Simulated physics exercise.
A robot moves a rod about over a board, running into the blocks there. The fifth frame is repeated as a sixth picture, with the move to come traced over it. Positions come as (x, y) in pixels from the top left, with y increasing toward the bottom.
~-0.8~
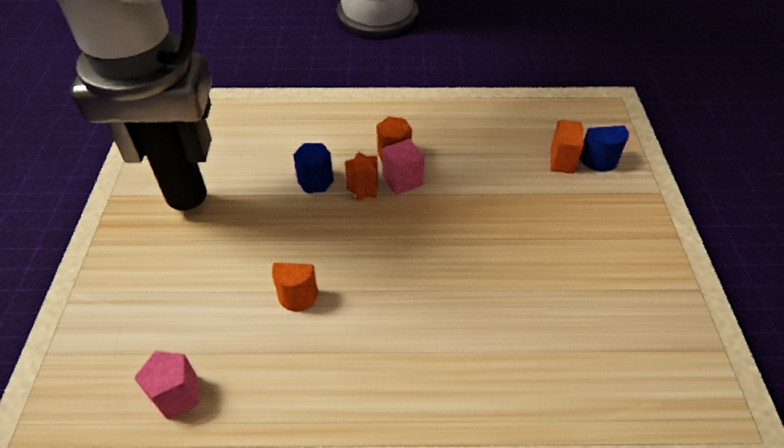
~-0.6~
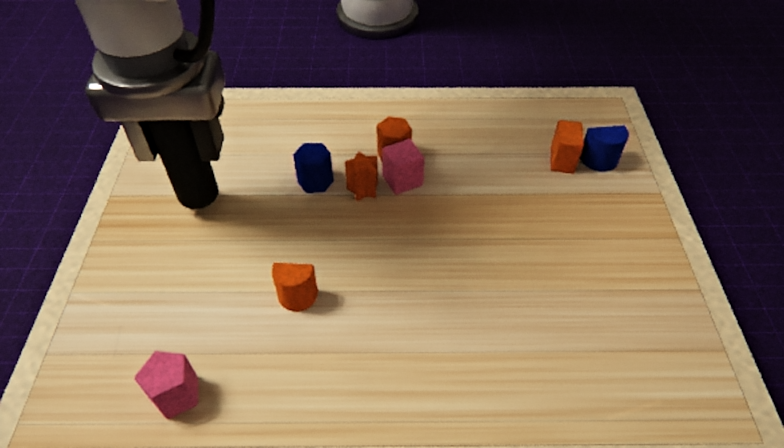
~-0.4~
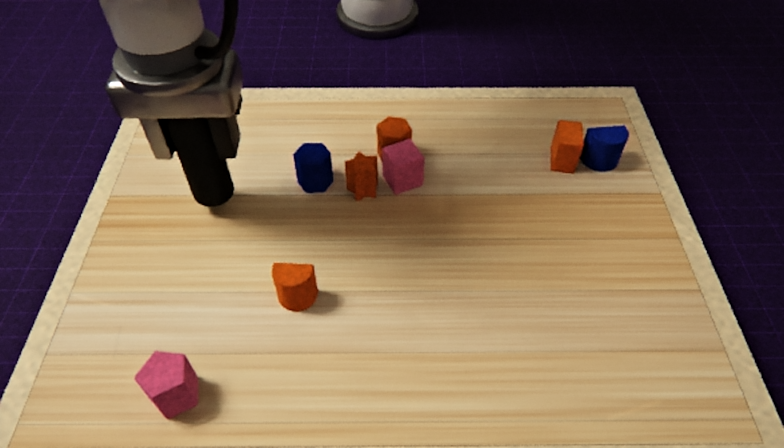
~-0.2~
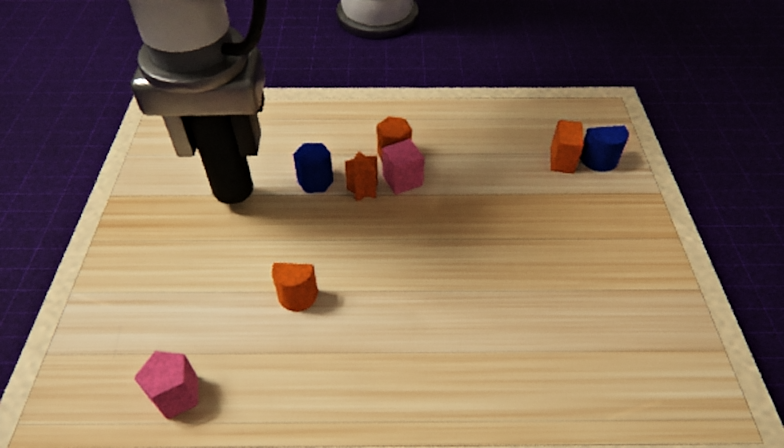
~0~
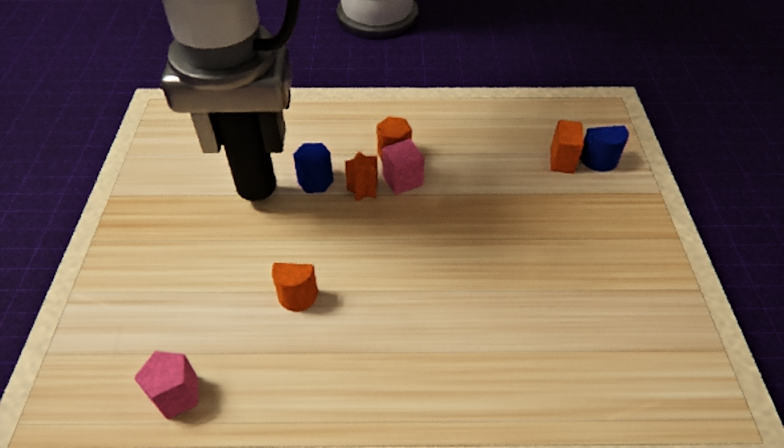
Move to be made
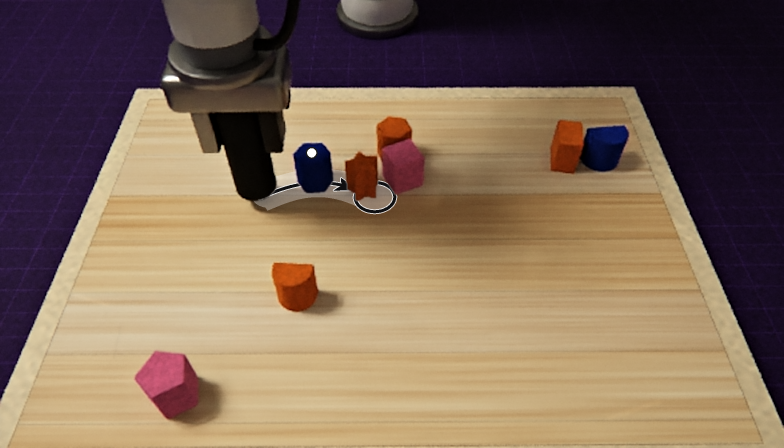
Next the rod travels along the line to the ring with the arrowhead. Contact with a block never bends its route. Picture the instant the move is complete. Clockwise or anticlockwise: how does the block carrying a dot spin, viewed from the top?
Top view: Counterclockwise.
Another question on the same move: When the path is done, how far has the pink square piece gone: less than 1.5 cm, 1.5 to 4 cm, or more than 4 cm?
Overall it shifts between 1.5 and 4 cm.
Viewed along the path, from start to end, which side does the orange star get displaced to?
Slides right.
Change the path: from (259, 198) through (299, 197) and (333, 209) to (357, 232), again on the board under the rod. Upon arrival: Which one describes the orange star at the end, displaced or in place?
The answer is that it remains undisturbed.
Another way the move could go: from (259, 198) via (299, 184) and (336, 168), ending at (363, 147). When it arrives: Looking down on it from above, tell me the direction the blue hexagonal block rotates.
My answer: Clockwise.
The drawn path runs from (259, 198) via (298, 185) and (339, 184), ending at (375, 197); the dot is on the blue hexagonal block.
What follows on the original path. One third of the way, rod (297, 175); blue hexagonal block (331, 150).
Two thirds of the way, rod (338, 174); blue hexagonal block (368, 143); orange star (375, 164), turned 35° clockwise.
At the end, rod (375, 187); blue hexagonal block (379, 141), turned 30° anticlockwise; orange star (407, 175), turned 45° clockwise; orange hexagonal block (399, 122); pink square piece (423, 152), turned 15° anticlockwise.
